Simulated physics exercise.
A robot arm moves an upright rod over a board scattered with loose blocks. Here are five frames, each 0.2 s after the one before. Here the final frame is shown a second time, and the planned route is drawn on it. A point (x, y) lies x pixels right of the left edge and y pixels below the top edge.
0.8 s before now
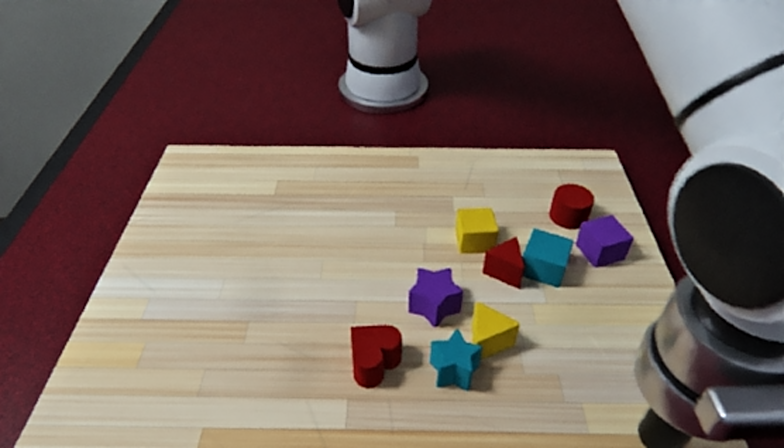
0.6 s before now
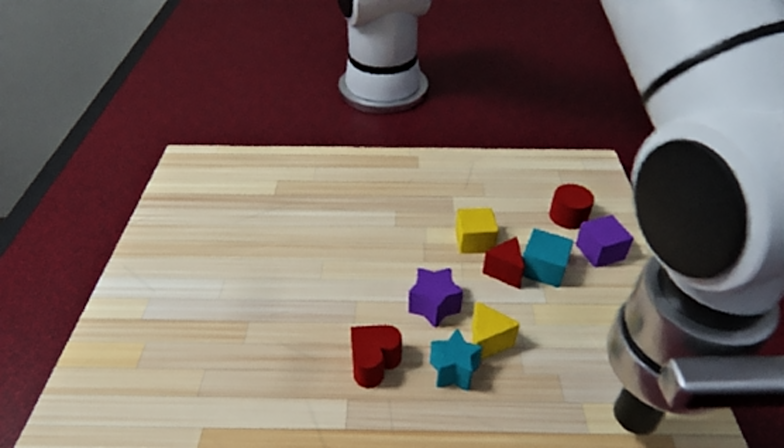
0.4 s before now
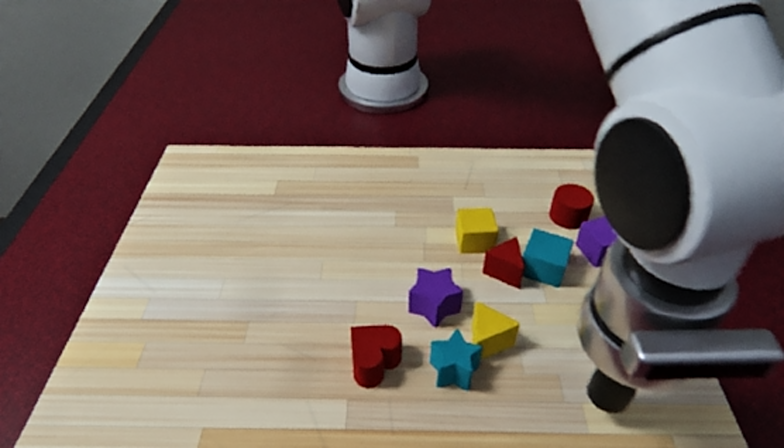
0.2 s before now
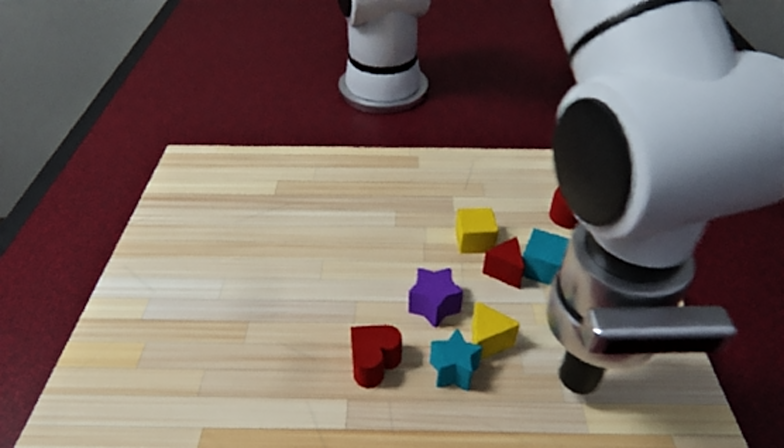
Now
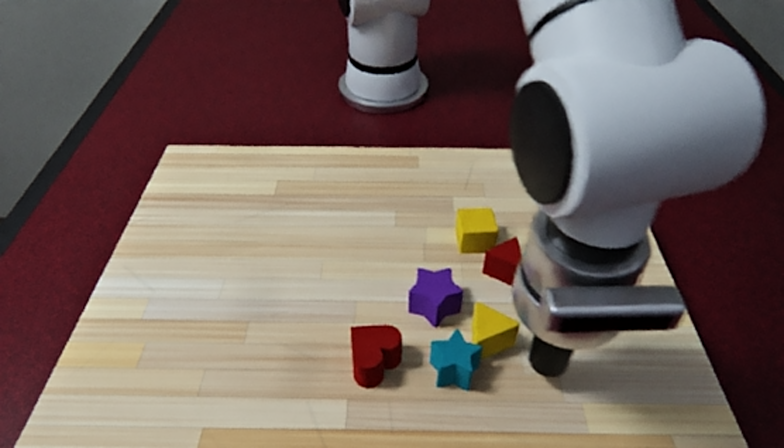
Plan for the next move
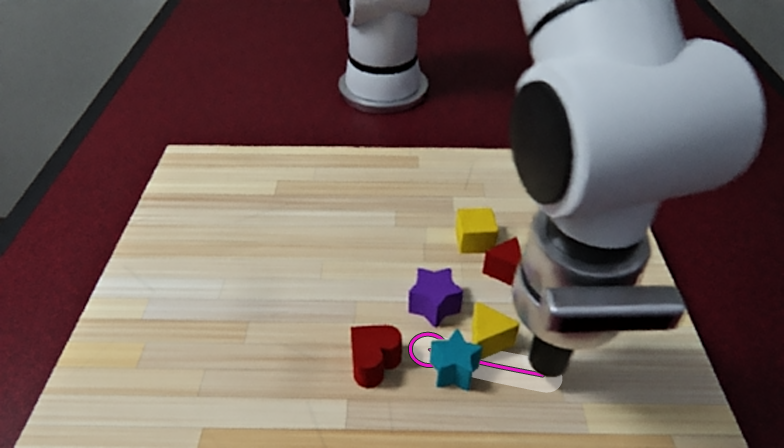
On a wooden board, a white robot arm moving its dark rod leftward from the right edge while scattered coloured blocks stay still.
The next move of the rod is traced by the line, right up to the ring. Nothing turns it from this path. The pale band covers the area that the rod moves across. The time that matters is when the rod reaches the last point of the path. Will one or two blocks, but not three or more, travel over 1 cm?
Final answer: No.
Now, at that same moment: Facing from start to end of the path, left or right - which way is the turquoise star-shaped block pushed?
Facing from start to end, it shifts left.
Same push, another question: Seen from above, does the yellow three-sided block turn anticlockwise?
I expect not.
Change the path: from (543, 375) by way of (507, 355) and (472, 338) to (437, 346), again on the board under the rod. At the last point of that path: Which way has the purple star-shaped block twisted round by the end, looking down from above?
Watching from overhead, you'd notice the purple star-shaped block rotating clockwise.
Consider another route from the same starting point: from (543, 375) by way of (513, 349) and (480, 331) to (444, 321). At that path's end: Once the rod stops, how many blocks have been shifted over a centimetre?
Two get moved.
Drawn move, from (543, 375) directly to (429, 350).
What follows on the original path. One third of the way, rod (507, 353); nothing pushed yet.
Two thirds of the way, rod (467, 344); turquoise star-shaped block (428, 352), turned 25° anticlockwise; yellow three-sided block (470, 309), turned 45° clockwise.
At the end, rod (430, 335); red heart-shaped block (353, 347); purple star-shaped block still; turquoise star-shaped block (408, 353), turned 75° anticlockwise; yellow three-sided block (469, 309), turned 45° clockwise.
